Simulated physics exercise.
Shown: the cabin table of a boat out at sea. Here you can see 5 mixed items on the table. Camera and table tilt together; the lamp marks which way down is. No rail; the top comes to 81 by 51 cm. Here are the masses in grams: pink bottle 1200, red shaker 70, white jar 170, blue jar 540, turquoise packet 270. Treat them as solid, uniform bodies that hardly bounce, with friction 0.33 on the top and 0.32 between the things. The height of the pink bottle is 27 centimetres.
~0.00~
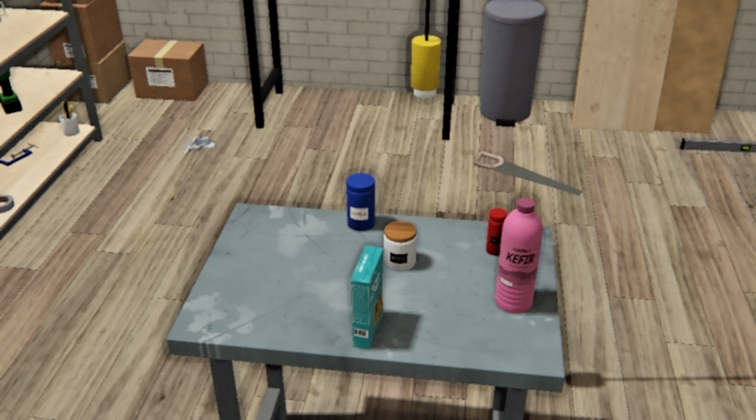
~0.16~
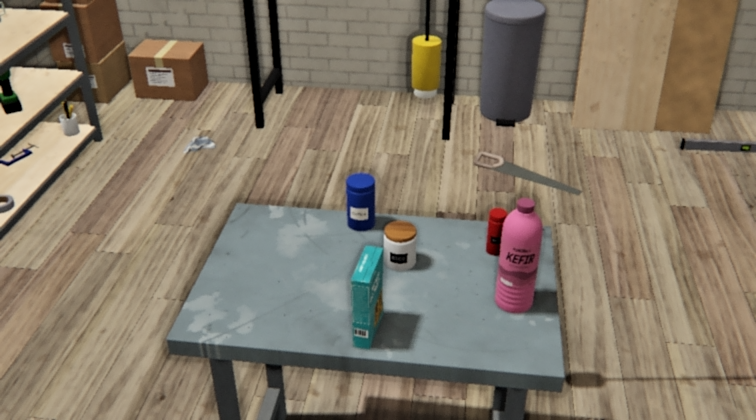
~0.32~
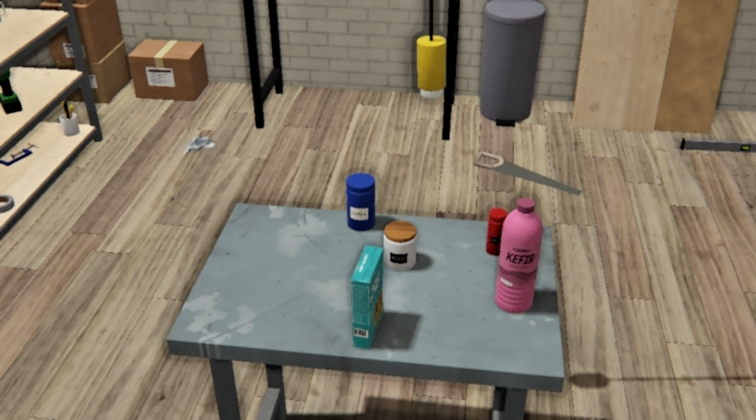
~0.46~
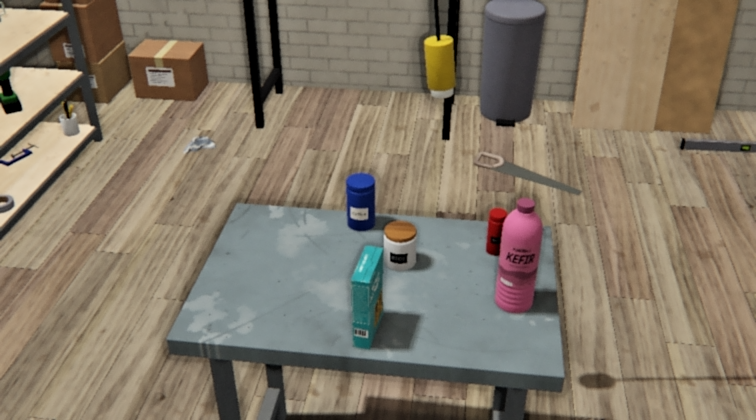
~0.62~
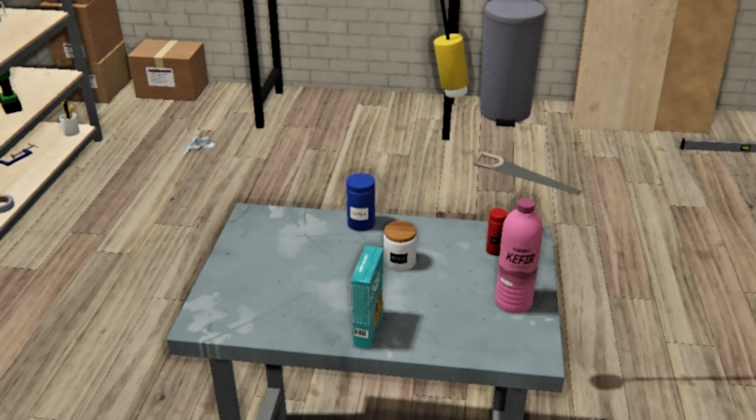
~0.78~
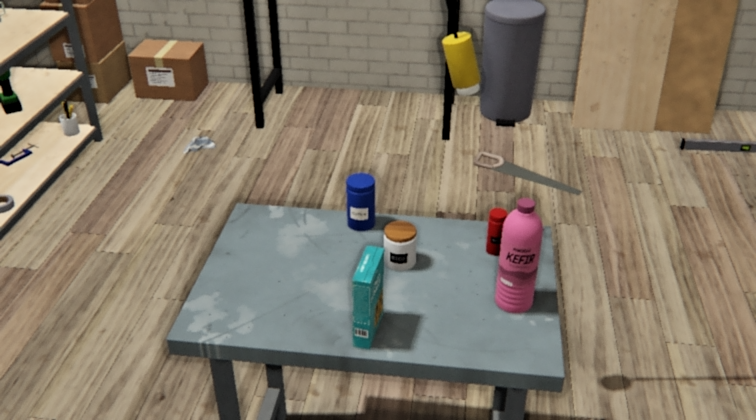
A table holding five items stays still while the hanging yellow cylinder behind swings right.
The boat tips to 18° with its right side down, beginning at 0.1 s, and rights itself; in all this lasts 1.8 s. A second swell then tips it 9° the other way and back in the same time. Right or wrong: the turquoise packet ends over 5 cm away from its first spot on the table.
Right.
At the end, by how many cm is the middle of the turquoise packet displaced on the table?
Around 26 centimetres.
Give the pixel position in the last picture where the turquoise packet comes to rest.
Near (484, 339).
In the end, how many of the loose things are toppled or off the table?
The count is 1.
Around 1.08 s, boat heeled 18°, right side down; turquoise packet tipped 48° against what carries it near (403, 309).
Around 1.18 s, boat heeled 16°, right side down; turquoise packet on its side near (433, 334).
Around 1.28 s, boat heeled 14°, right side down; turquoise packet on its side near (453, 336).
Around 1.68 s, boat heeled 3°, right side down; turquoise packet on its side near (484, 339).
Finally (4.2 s), on their side or leaning hard on the table, turquoise packet; the other 4 still in place (within 5 cm). In the last view, turquoise packet near (484, 339).
